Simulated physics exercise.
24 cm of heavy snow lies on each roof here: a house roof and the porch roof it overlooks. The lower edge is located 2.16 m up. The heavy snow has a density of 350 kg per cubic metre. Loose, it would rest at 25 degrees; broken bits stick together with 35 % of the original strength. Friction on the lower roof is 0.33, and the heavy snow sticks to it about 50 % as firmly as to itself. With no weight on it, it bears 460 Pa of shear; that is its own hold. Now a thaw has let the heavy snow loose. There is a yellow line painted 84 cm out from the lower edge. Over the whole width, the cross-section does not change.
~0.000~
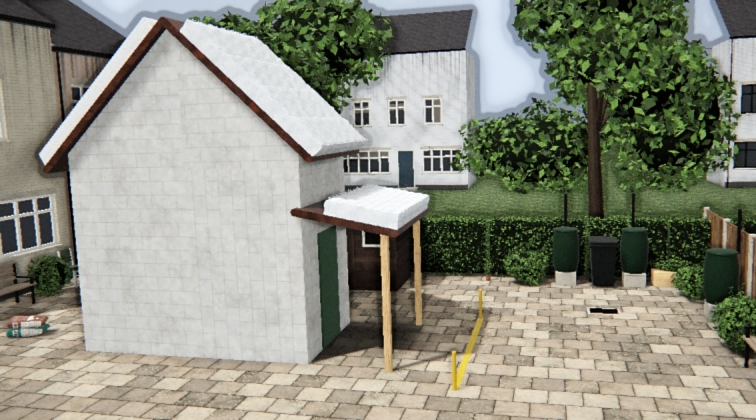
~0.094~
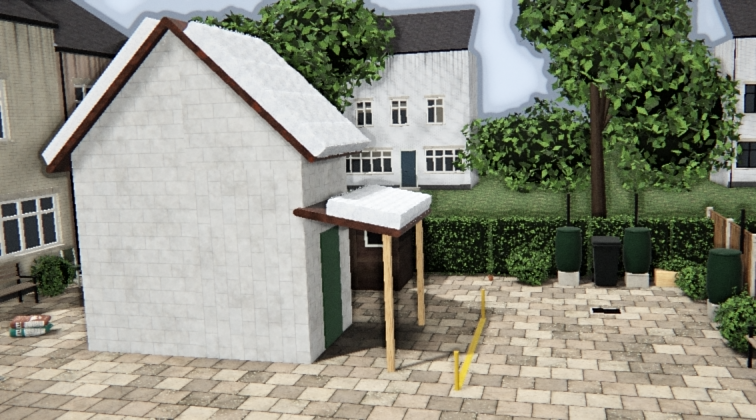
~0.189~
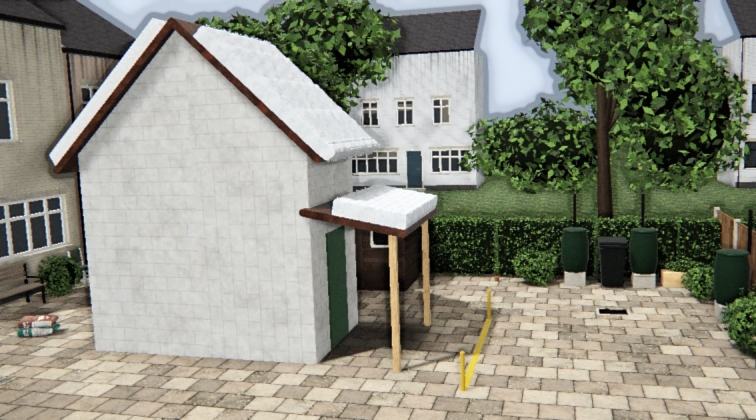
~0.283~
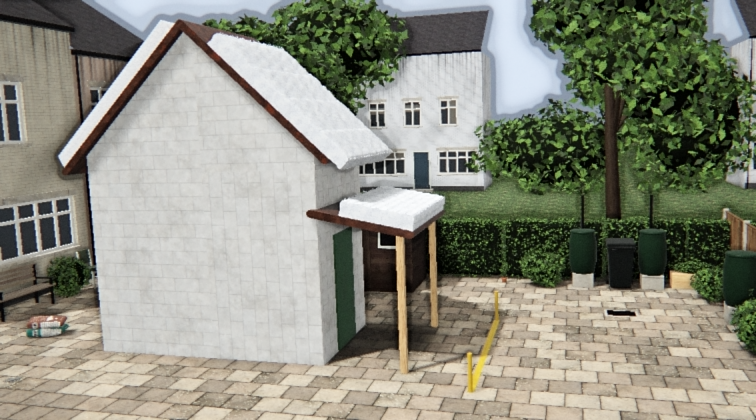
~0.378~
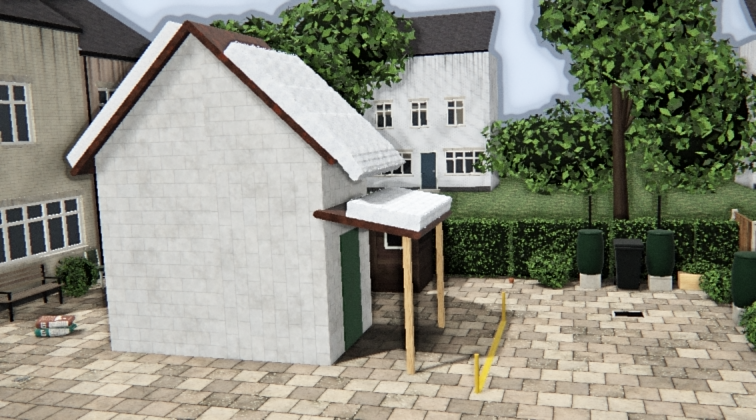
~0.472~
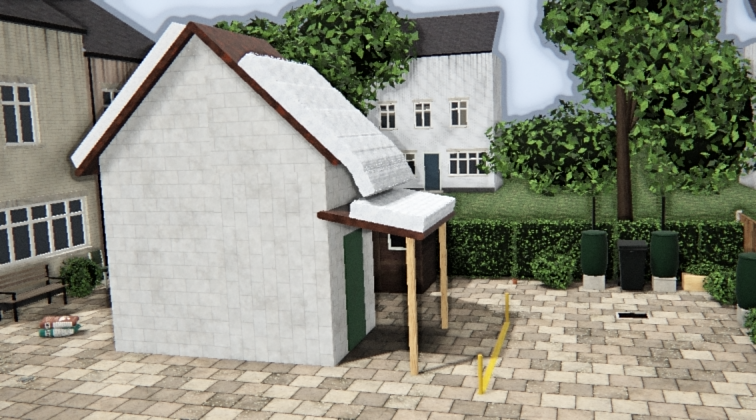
A thick layer of snow on the white house's steep roof slid slowly down to the right above the small snowy porch, baring brown roof near the peak, and began cracking as it moved.
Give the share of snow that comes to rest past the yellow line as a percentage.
Roughly 71 percent.
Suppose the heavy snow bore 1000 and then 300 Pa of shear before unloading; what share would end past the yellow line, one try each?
First try roughly 55 per cent, second try roughly 70 per cent.
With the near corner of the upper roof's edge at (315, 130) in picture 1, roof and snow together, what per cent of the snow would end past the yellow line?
That would come to around 70 %.
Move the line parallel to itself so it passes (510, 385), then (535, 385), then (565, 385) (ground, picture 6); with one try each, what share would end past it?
Respectively about 60 in a hundred, 55 in a hundred and 40 in a hundred.
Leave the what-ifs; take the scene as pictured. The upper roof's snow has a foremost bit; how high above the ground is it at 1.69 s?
Height: Approx. 0.0 m.
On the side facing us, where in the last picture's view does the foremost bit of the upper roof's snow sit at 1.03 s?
Position: About (467, 234).
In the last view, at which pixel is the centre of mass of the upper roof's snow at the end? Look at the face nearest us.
It sits close to (567, 356) in the last view.
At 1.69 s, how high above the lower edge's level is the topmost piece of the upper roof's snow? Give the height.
Snow top above lower edge: Approx. 0.5 m.
After 1.03 s, none is below the lower edge and 0 % is past the line.
After 1.69 s, 72 % is below the lower edge and 65 % is past the line.
After 2.34 s, 78 % is below the lower edge and 71 % is past the line.
After 3.00 s, 78 % is below the lower edge and 71 % is past the line.
After 3.10 s, at the end, 78 % is below the lower edge and 71 % is past the line.
